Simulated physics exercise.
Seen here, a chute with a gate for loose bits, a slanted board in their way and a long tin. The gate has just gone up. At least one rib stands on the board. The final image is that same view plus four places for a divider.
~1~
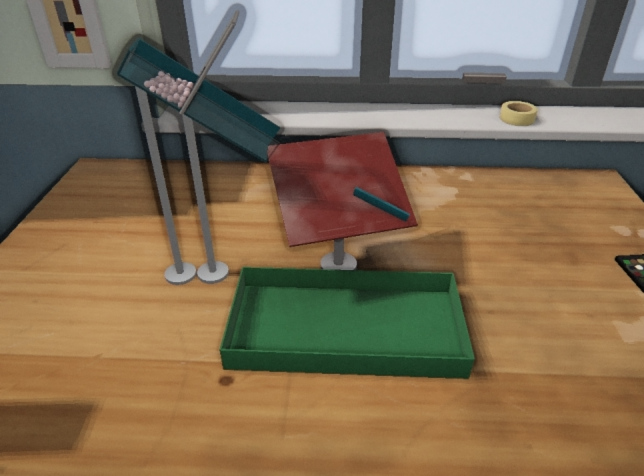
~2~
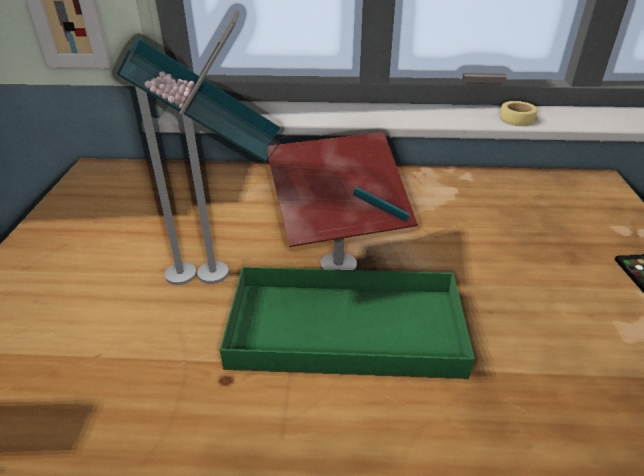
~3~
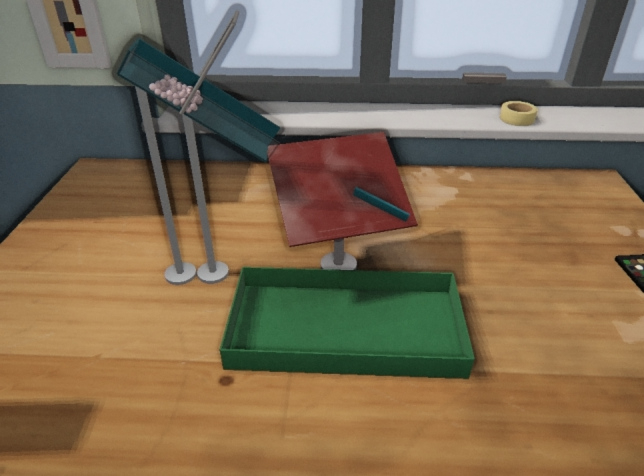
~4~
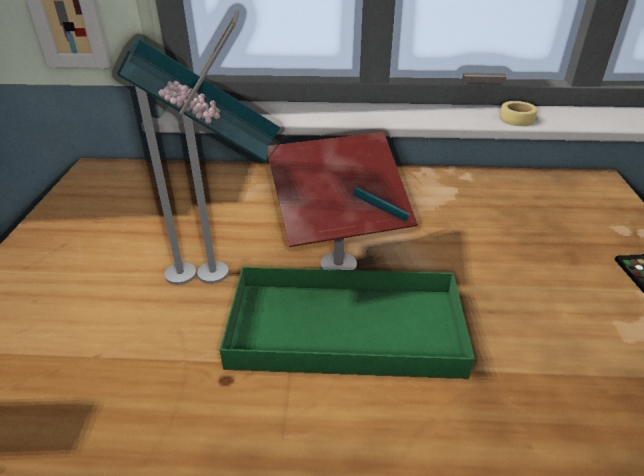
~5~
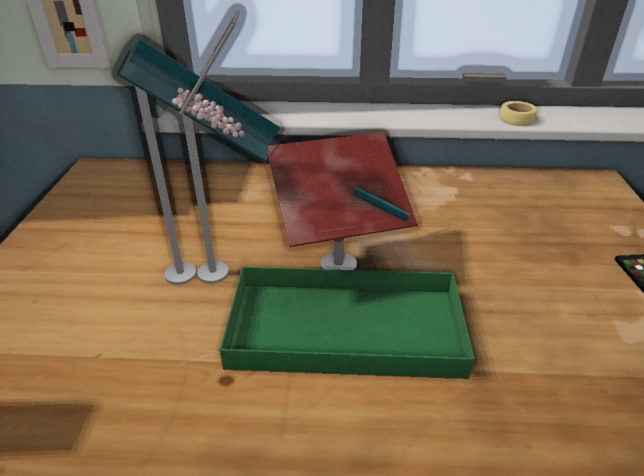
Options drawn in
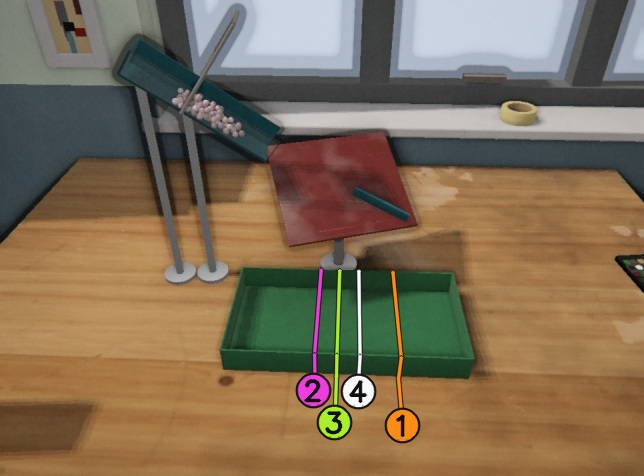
Small pale pink beads bunched near the top of a sloping teal chute slid down it to the right, spreading out as they went, above a tilted red board and an empty green tray.
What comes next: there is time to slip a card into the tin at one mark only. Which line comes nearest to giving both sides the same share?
Best: 1.
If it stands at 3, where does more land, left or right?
The right side.
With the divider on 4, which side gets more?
Right.
On the marked copy, line 1 crosses the front rim at (401, 356); line 2 crosses the front rim at (314, 353); line 3 crosses the front rim at (336, 354); line 4 crosses the front rim at (360, 355).
For line 1, of what is caught, about half on the left of the divider, about half on the right.
For line 2, of what is caught, none on the left of the divider, all on the right.
For line 3, of what is caught, a stray few on the left of the divider, nearly all on the right.
For line 4, of what is caught, a small part on the left of the divider, nearly all on the right.
